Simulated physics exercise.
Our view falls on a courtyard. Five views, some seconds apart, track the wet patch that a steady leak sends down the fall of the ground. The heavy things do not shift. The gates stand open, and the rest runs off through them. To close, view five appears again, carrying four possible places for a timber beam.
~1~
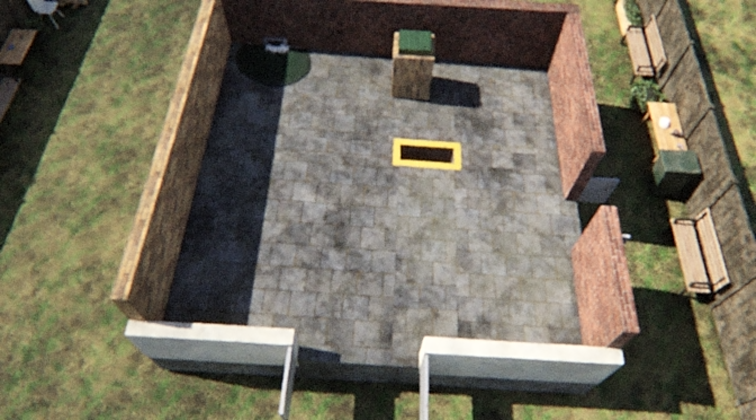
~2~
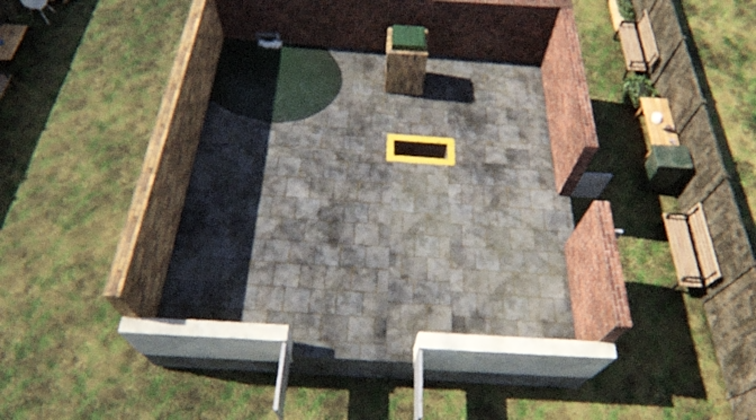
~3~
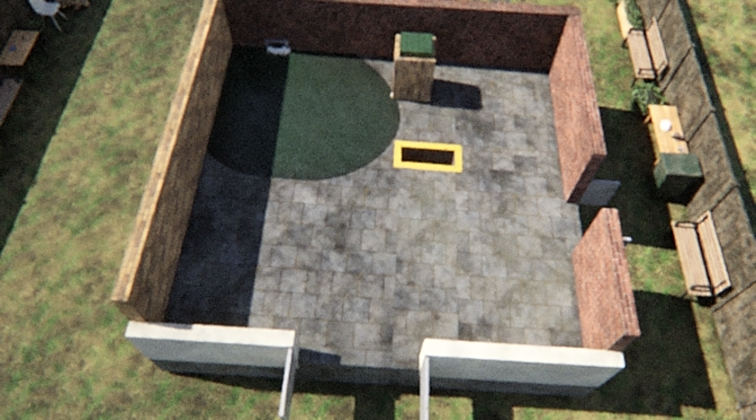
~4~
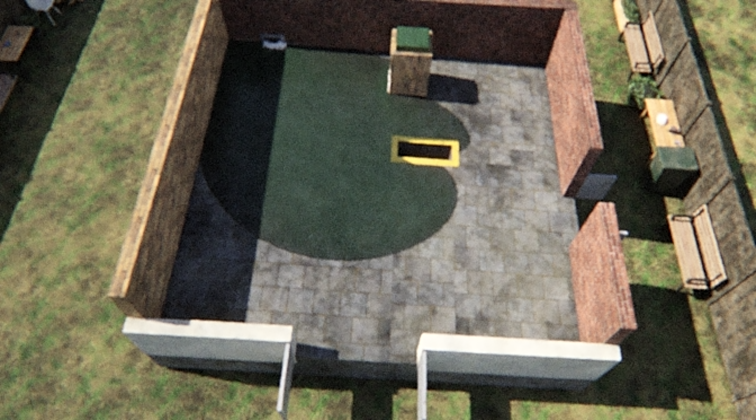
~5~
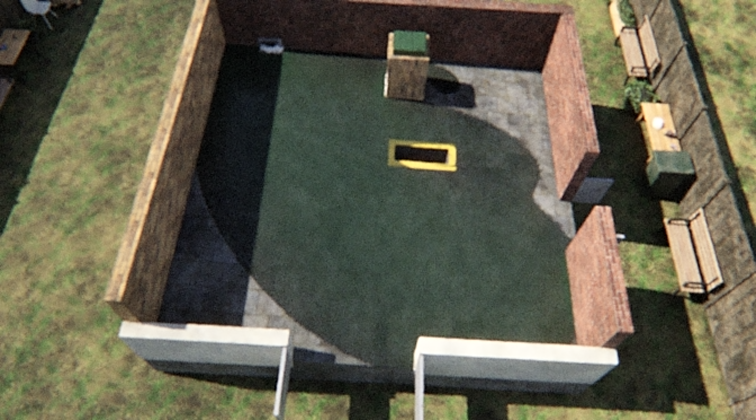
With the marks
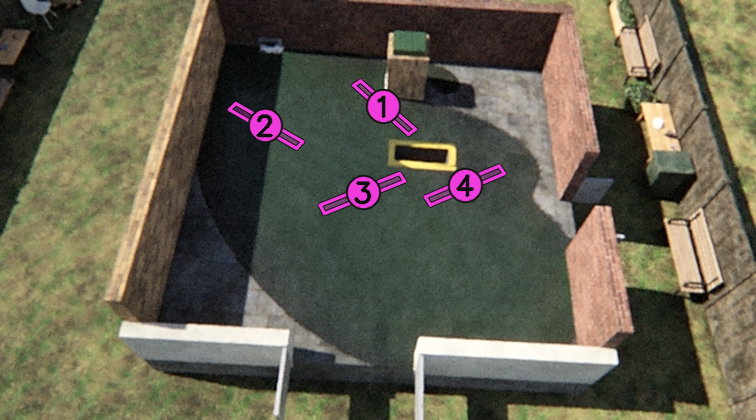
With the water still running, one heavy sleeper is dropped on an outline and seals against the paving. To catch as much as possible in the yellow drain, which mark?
3.
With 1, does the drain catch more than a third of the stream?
No, it does not.
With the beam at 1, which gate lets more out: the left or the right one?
The right one.
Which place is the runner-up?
2.
In magenta, 1 from (357, 83) to (411, 131); 2 from (232, 106) to (299, 145); 3 from (322, 209) to (402, 177); 4 from (427, 200) to (501, 169).
For place 1, about 23 % of the stream goes into the yellow drain, about 74 % out by the gates.
For place 2, about 35 % of the stream goes into the yellow drain, about 62 % out by the gates.
For place 3, about 54 % of the stream goes into the yellow drain, about 43 % out by the gates.
For place 4, about 22 % of the stream goes into the yellow drain, about 74 % out by the gates.
